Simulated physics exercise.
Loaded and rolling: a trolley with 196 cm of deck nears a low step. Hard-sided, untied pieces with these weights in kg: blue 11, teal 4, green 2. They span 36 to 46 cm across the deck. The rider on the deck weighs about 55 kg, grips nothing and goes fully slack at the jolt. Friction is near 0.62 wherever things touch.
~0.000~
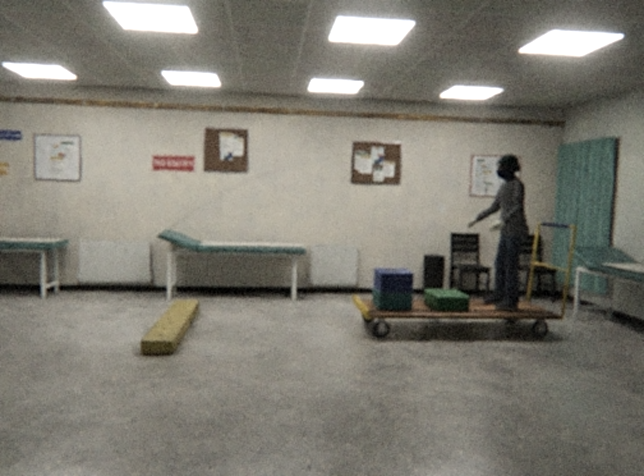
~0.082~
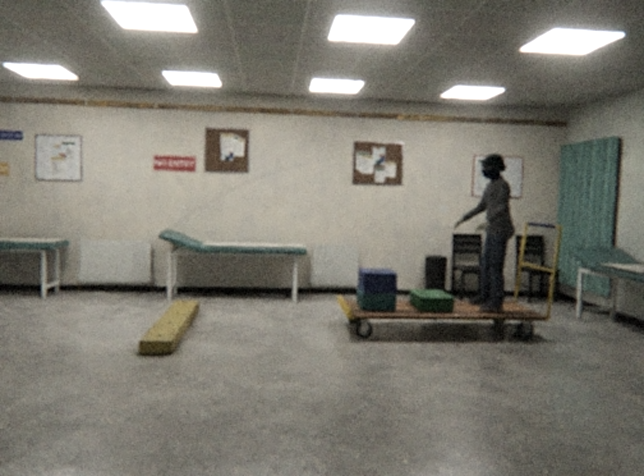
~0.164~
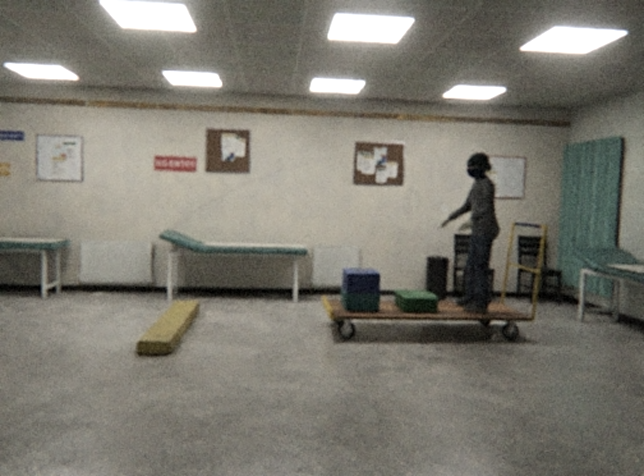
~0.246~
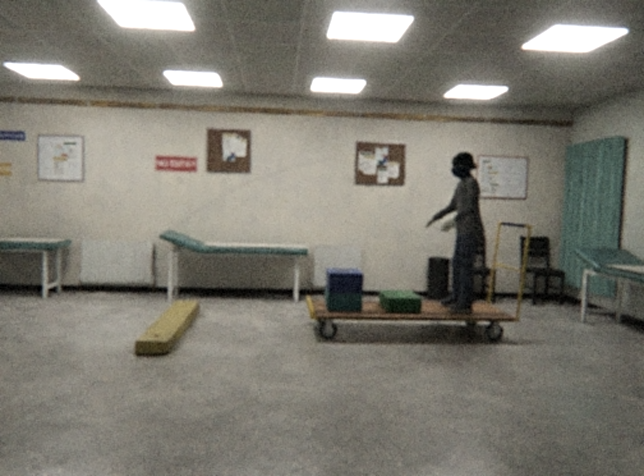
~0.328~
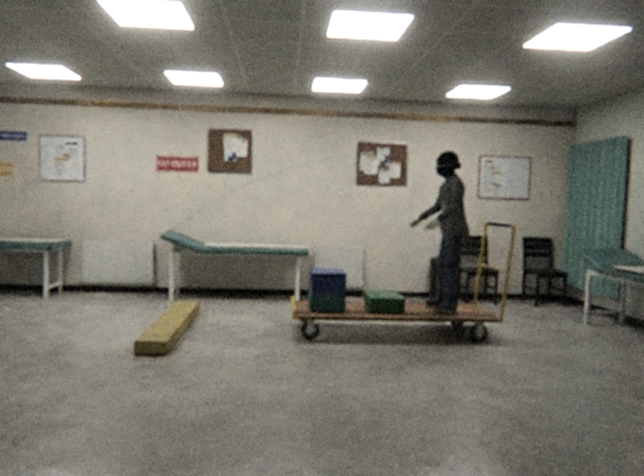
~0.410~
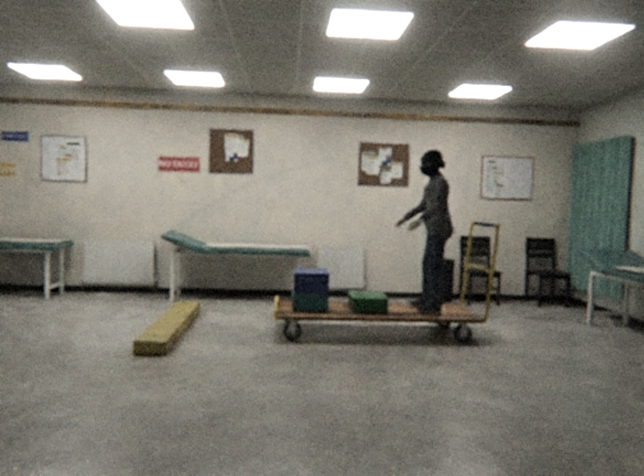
The clip shows a flatbed trolley carrying a standing figure, a blue toolbox atop a teal one, and a green box, rolling steadily leftward across a room while a low yellow step lies on the floor to the left.
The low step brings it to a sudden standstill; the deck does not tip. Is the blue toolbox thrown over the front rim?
The blue toolbox flies off at this speed.
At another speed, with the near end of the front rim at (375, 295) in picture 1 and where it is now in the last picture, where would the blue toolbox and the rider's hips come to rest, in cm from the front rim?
Then blue 90 past, hips 10 behind.
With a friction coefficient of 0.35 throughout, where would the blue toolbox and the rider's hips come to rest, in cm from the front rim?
In that case blue 50 past, hips 40 behind.
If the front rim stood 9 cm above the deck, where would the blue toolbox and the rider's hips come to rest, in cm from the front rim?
In that case blue 60 past, hips 10 behind.
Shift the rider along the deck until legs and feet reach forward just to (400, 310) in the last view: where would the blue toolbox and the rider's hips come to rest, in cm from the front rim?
In that case blue 60 past, hips 20 behind.
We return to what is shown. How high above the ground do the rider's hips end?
Some 50 cm up.
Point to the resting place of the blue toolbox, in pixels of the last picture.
At about (119, 318).
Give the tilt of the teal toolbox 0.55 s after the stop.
About 0°.
The wheels strike at 0.87 s.
After 1.12 s the blue toolbox is 1 cm past the rim, tilted 15°, near (177, 279) in the last picture's view.
After 1.42 s the blue toolbox is 29 cm past the rim, tilted 95°, near (148, 301) in the last picture's view.
After 1.87 s the blue toolbox is 57 cm past the rim, tilted 180°, near (119, 318) in the last picture's view.
Final state at 2.8 s, past the rim, blue toolbox; behind it, teal toolbox, green tote and the rider's hips.
